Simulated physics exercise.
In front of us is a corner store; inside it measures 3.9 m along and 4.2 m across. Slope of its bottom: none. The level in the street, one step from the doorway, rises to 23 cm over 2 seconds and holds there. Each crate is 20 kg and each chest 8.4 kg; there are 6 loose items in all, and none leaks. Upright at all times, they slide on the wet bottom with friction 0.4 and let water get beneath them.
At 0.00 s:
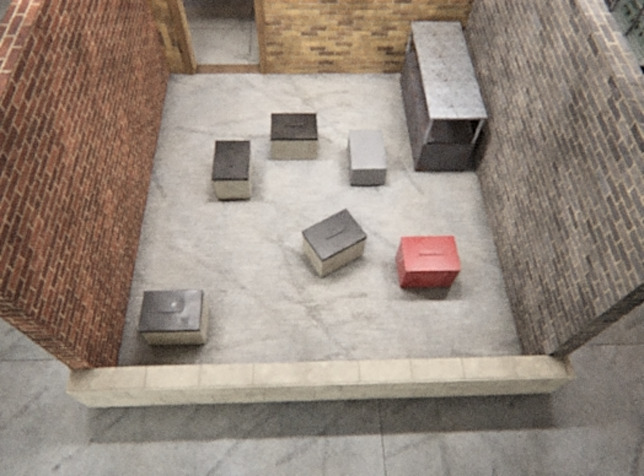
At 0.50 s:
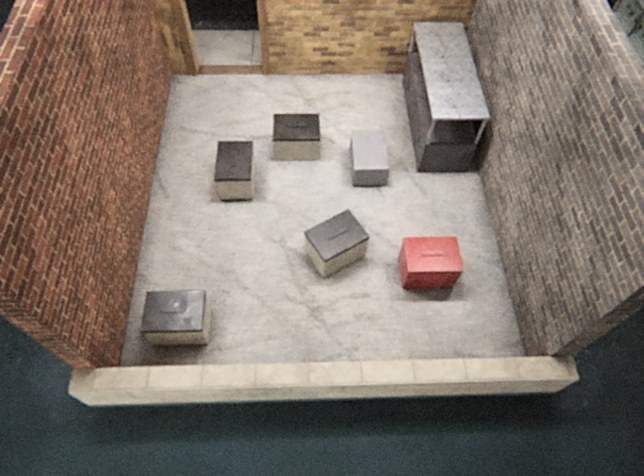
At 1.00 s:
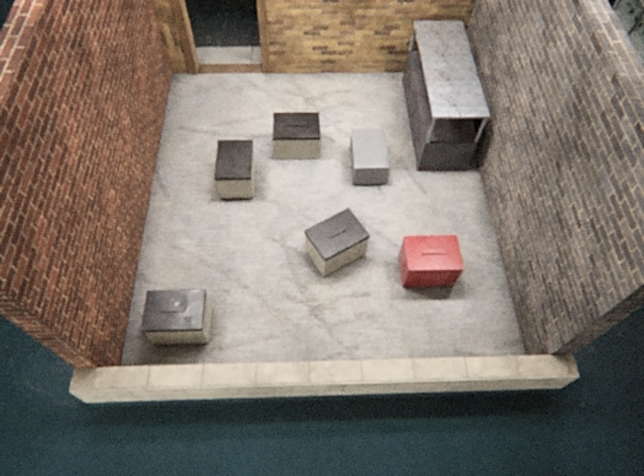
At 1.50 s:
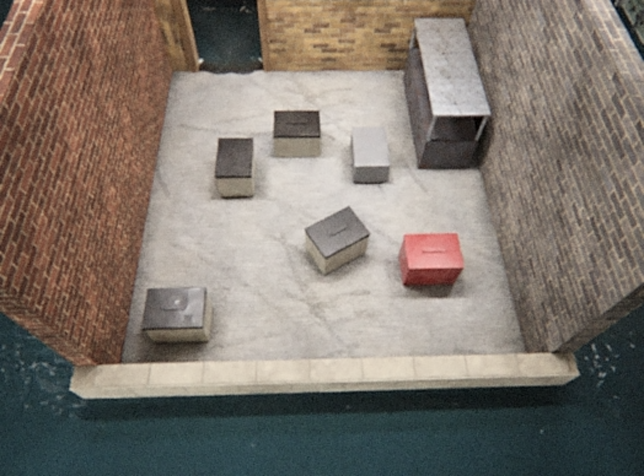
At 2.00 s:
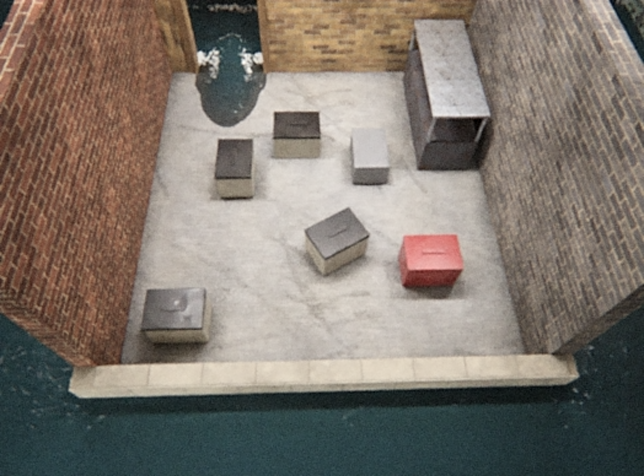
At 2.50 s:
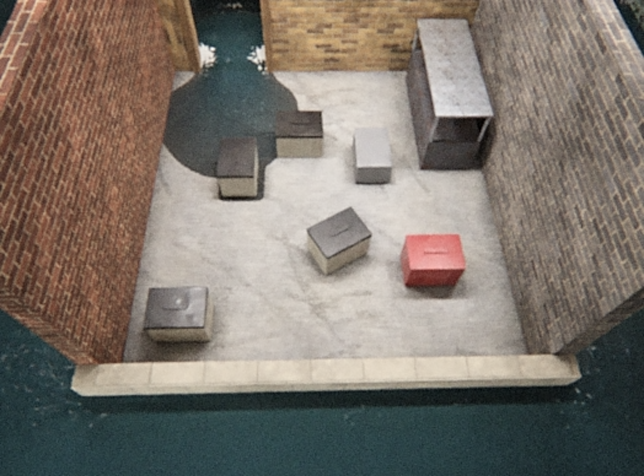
In this clip, dark water covers the ground outside a brick-walled room holding scattered boxes and a grey shelf unit, then enters through the back doorway and spreads across the floor around two dark-topped boxes, while the boxes stay still.
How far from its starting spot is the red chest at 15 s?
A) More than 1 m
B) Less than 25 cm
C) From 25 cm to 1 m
(A) More than 1 m.
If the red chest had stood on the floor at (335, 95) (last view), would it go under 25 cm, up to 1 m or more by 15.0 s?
So it journeys a long way.
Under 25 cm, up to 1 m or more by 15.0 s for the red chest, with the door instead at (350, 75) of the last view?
Outcome: The red chest moves far off.
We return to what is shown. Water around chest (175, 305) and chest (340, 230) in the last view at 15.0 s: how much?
Depth approx. 11 cm / 13 cm.
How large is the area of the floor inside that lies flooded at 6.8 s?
Around 14 m2 of it.
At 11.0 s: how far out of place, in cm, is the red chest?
Shift: About 120 cm.
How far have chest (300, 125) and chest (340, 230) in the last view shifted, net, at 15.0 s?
Respectively 50 and 200 cm.
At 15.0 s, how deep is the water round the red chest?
Near 9 cm deep.
After 3.5 s the red chest is near (436, 251), 0.0 m from its start, aground; 0 afloat.
After 6.8 s the red chest is near (447, 254), 0.1 m from its start, aground; 3 afloat.
After 11.0 s the red chest is near (423, 158), 1.2 m from its start, afloat; 6 afloat.
After 15.0 s the red chest is near (397, 82), 2.4 m from its start, afloat; 6 afloat.
